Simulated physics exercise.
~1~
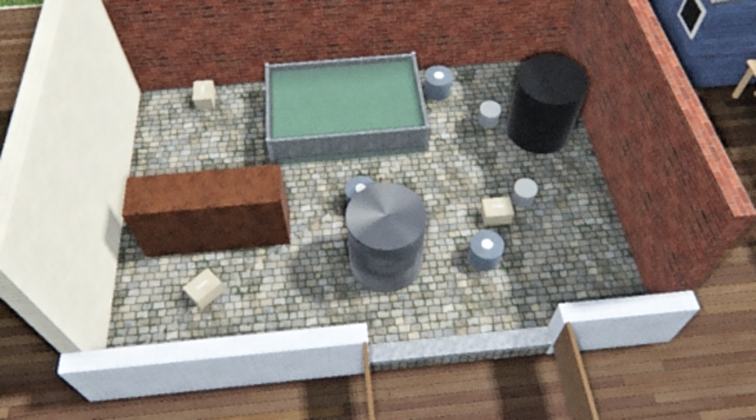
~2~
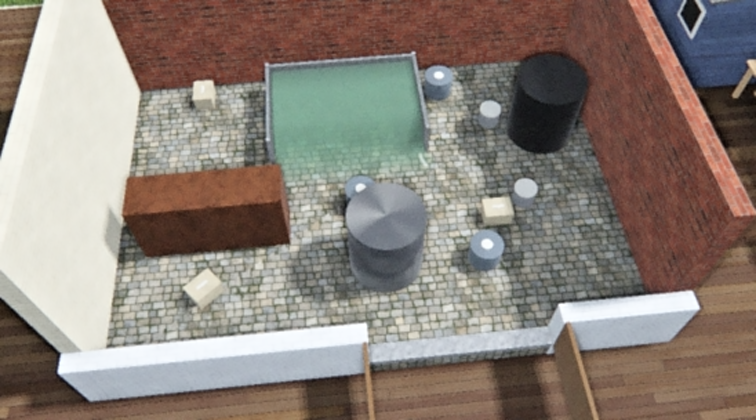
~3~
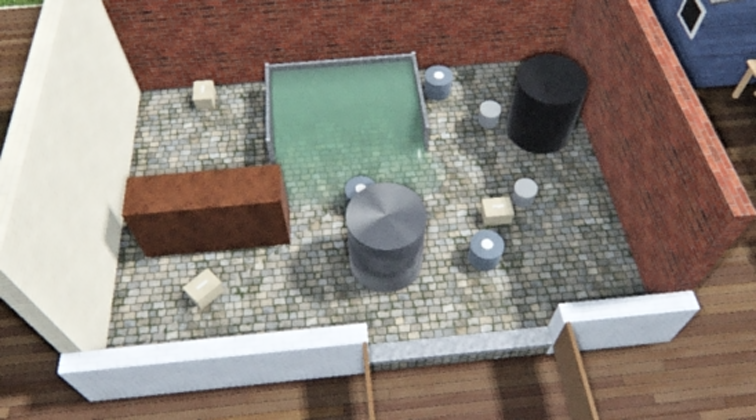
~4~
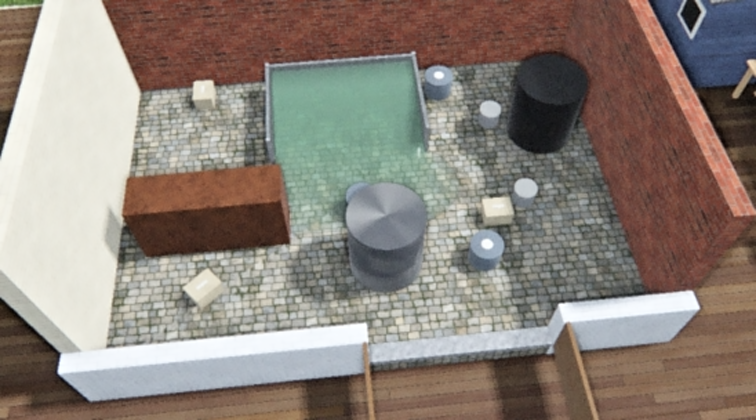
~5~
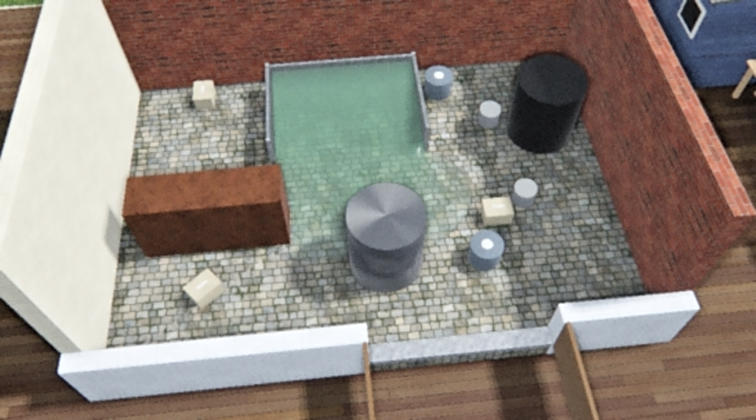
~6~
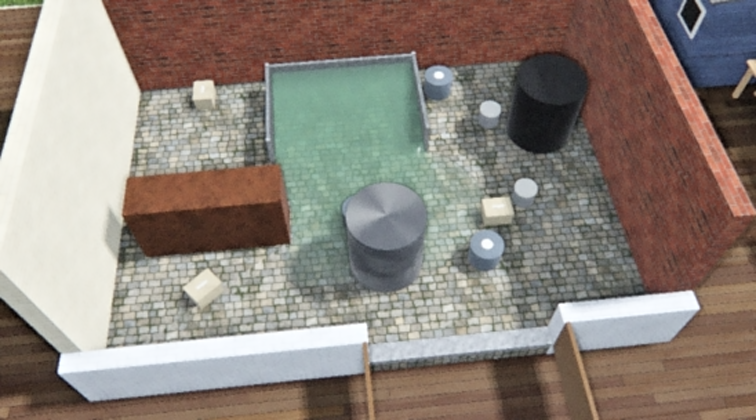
The footage shows a walled, paved yard where the front panel of a tank gives way and greenish water spreads forward around a grey cylinder, slightly shifting one blue tub behind it while the other loose items stay put.
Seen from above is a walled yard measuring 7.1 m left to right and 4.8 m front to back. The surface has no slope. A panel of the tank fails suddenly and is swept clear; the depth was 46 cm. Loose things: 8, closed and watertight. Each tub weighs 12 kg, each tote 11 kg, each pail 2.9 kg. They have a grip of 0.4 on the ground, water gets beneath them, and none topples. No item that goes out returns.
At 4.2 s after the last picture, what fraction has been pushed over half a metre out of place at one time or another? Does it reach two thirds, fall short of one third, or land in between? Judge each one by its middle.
I reckon it gets to one third but stops short of two thirds.
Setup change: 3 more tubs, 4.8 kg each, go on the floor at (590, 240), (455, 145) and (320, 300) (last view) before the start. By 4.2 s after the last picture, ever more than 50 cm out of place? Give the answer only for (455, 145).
It falls shy.
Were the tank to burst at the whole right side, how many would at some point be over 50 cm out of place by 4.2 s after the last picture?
Then the count would be 3.
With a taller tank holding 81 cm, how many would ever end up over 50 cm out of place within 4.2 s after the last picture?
Count: 6.
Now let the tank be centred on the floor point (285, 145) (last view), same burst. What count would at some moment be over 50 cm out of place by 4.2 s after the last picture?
The answer would then be 5.
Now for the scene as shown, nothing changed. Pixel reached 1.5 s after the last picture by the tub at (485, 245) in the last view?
Position: Approx. (571, 291).
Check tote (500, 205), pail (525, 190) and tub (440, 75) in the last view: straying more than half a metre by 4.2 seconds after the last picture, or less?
Well, in turn that's topping it, topping it, not reaching it.
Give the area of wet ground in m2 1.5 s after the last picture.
Somewhere around 20 m2, roughly.
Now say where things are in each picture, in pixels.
In the first frame, a tub at (361, 189) rests on the ground; a tub at (487, 244), on the bottom; 3.5 m2 under water; 0 of 8 have shifted.
In the second frame, a tub at (361, 189), on the bottom; a tub at (487, 244), on the bottom; water covers 4.5 m2; 0 of 8 have shifted.
In the third frame, a tub at (361, 189) rests on the ground; a tub at (487, 244) rests on the ground; 5.7 m2 under water; 0 of 8 have shifted.
In the fourth frame, a tub at (362, 196), on the bottom, 12 cm from its start; a tub at (487, 244), on the bottom; water covers 6.7 m2; 1 of 8 have shifted.
In the fifth frame, a tub is out of sight; a tub at (487, 244) rests on the ground; 7.8 m2 under water; 1 of 8 have shifted.
In the sixth frame, a tub at (358, 208), on the bottom, 35 cm from its start; a tub at (487, 244) rests on the ground; 8.9 m2 under water; 1 of 8 have shifted.
Then, 0.4 s after the last picture 1 of 8 are over 50 cm from their spots; 1 afloat.
Then, 1.5 s after the last picture 2 of 8 are over 50 cm from their spots; 1 afloat.
Then, 2.8 s after the last picture 4 of 8 are over 50 cm from their spots; 1 afloat.
Then, 4.2 s after the last picture 4 of 8 are over 50 cm from their spots, and 4 have been at some point; 2 afloat.
